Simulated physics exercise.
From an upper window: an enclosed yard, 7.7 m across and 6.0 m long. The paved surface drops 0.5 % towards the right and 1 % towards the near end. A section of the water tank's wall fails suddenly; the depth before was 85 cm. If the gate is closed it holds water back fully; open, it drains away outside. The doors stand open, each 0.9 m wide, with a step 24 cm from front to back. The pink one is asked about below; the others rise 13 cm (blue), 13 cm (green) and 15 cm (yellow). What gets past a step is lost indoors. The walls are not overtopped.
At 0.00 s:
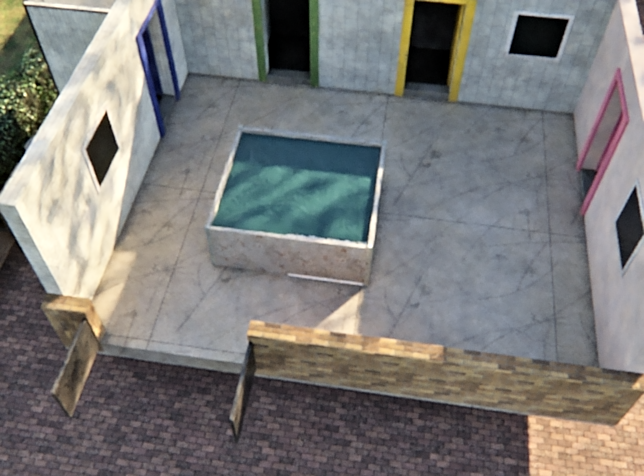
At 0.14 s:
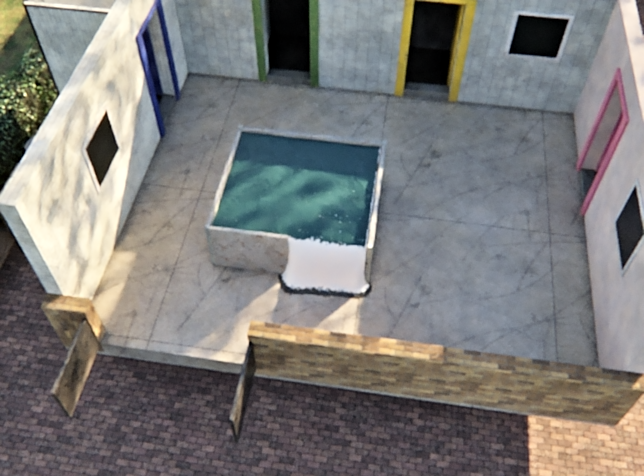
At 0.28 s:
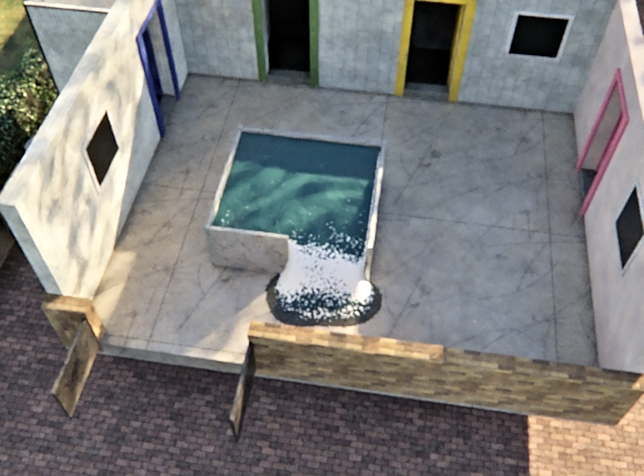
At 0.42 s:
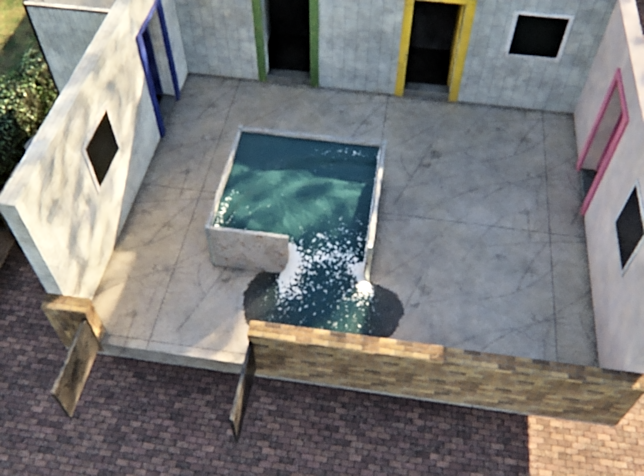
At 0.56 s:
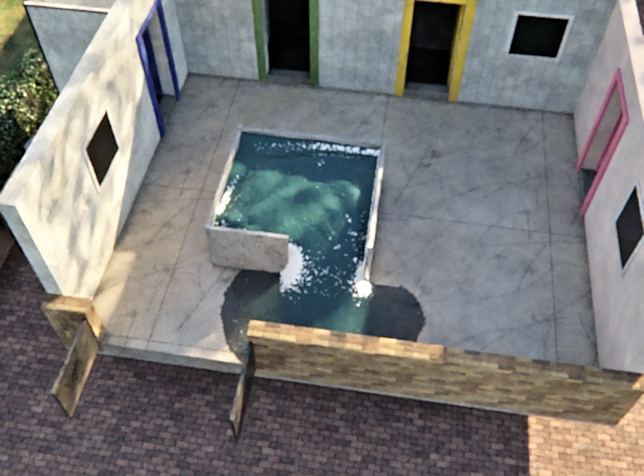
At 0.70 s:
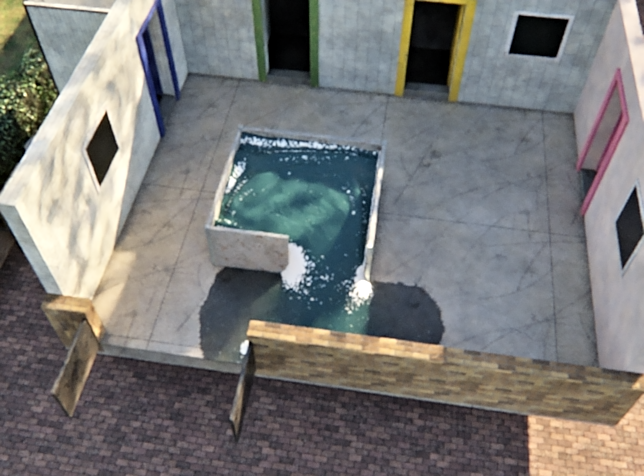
Water burst through a gap in the front wall of a square tank in a walled yard, foaming onto the paved floor and spreading out both ways behind the low brick wall.
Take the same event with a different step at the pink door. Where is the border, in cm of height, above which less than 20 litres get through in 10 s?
About 5.5 cm.
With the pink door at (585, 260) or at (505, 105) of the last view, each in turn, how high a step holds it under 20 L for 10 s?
About 12.5 and 14.0 cm.
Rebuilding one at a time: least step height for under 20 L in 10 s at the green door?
About 7.5 cm at green.
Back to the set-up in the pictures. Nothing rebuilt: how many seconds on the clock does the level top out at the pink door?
Near 4.0 s.
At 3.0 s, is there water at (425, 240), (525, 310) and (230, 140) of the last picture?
In that order: Still dry, wet, still dry.
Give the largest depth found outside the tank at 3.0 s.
Roughly 42 cm.
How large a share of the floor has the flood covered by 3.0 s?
Some 40 per cent of it.
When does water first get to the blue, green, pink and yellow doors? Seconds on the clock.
Blue 3.4 s, green 5.5 s, pink 2.8 s, yellow 4.5 s.
After 1.4 s water covers 15 % of the floor, deepest (64 cm) near (331, 350); it has not reached the pink door.
After 3.0 s water covers 40 % of the floor, deepest (42 cm) near (594, 398); 5 cm at the pink door, 0 litres in over its 9 cm step.
After 10.0 s water covers 100 % of the floor, deepest (17 cm) near (145, 177); 9 cm at the pink door, 2 litres in over its 9 cm step.
At the pink door as built, the water arrived by 2.8 s and peaked near 9 cm at 4.0 s.
With a step of 4 cm, 36 litres would have come in within the 10 s; with 6.5 cm, 10 litres. So under 20 litres takes about 5.5 cm.
